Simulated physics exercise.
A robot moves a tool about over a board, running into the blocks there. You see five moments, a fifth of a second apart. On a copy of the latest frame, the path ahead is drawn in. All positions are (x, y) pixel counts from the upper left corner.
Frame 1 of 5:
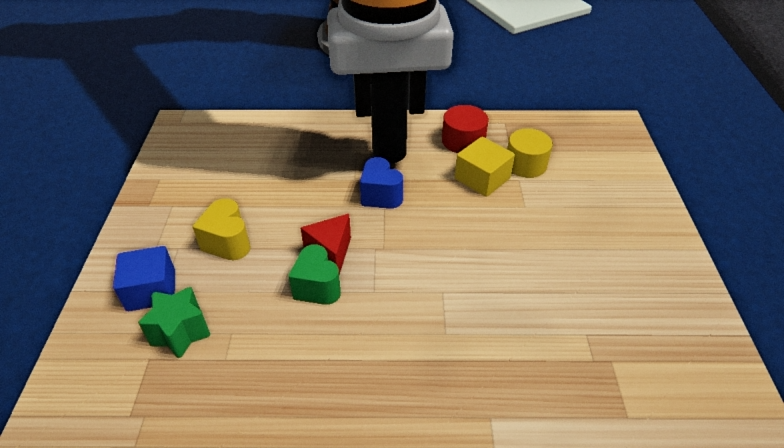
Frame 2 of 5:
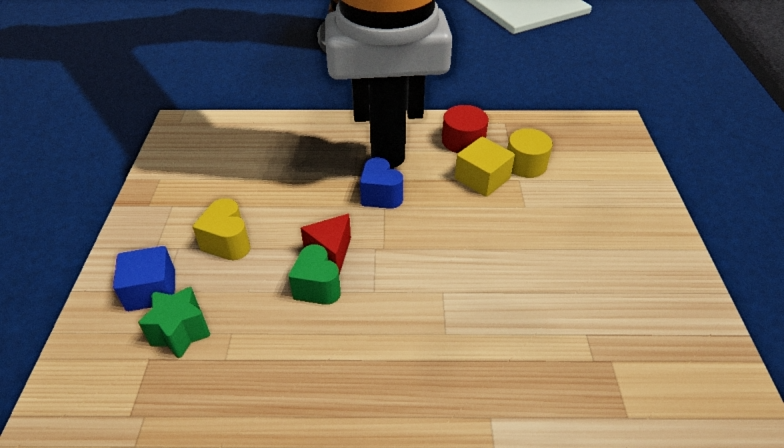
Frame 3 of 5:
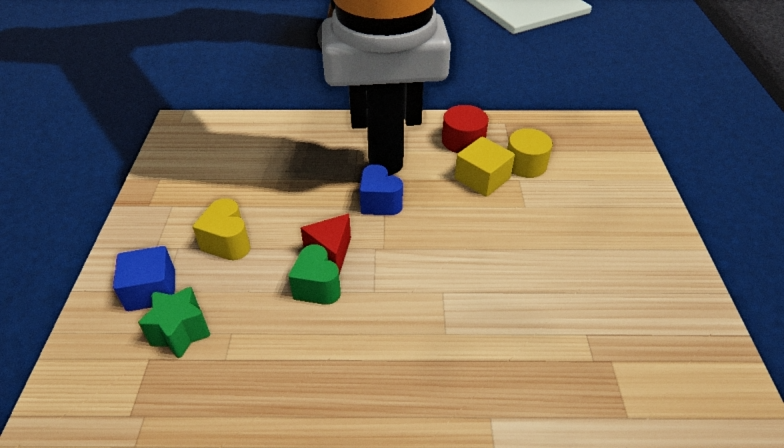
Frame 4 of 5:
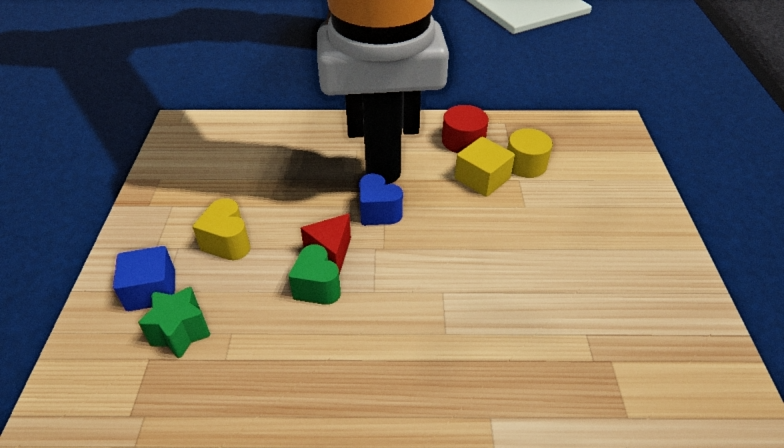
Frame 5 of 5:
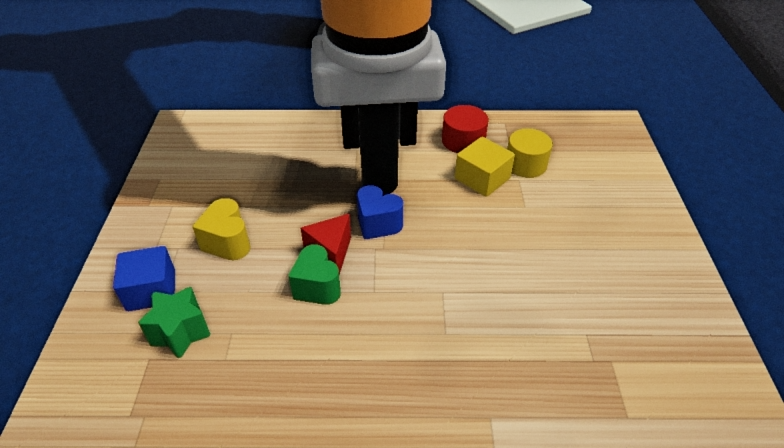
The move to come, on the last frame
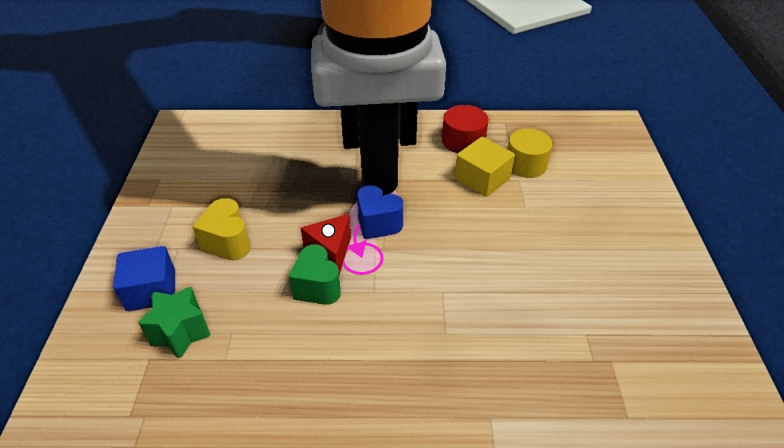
A robot arm slowly pushes a blue heart block a short way down the wooden board.
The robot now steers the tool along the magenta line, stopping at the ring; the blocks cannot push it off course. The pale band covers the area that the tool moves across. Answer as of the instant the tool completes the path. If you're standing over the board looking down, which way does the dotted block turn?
The answer is clockwise.
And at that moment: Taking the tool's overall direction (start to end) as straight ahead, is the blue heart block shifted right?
My answer is no.
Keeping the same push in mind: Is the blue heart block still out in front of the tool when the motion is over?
That would be a yes.
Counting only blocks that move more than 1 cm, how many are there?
At least three of them.
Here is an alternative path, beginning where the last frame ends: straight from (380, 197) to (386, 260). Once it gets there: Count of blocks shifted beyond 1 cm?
Answer: One block.
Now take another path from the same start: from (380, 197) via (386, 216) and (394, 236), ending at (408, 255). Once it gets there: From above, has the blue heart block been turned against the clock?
I believe not.
The line goes from (380, 197) over (367, 215) and (355, 236) to (362, 258); the dot is on the red triangular block.
The first path, step by step. Halfway along, tool at (359, 213); blue heart block at (376, 223), turned 65° anticlockwise.
At the end, tool at (362, 246); green heart block at (290, 284), turned 20° anticlockwise; red triangular block at (317, 253), turned 40° clockwise; blue heart block at (394, 247), turned 95° anticlockwise.
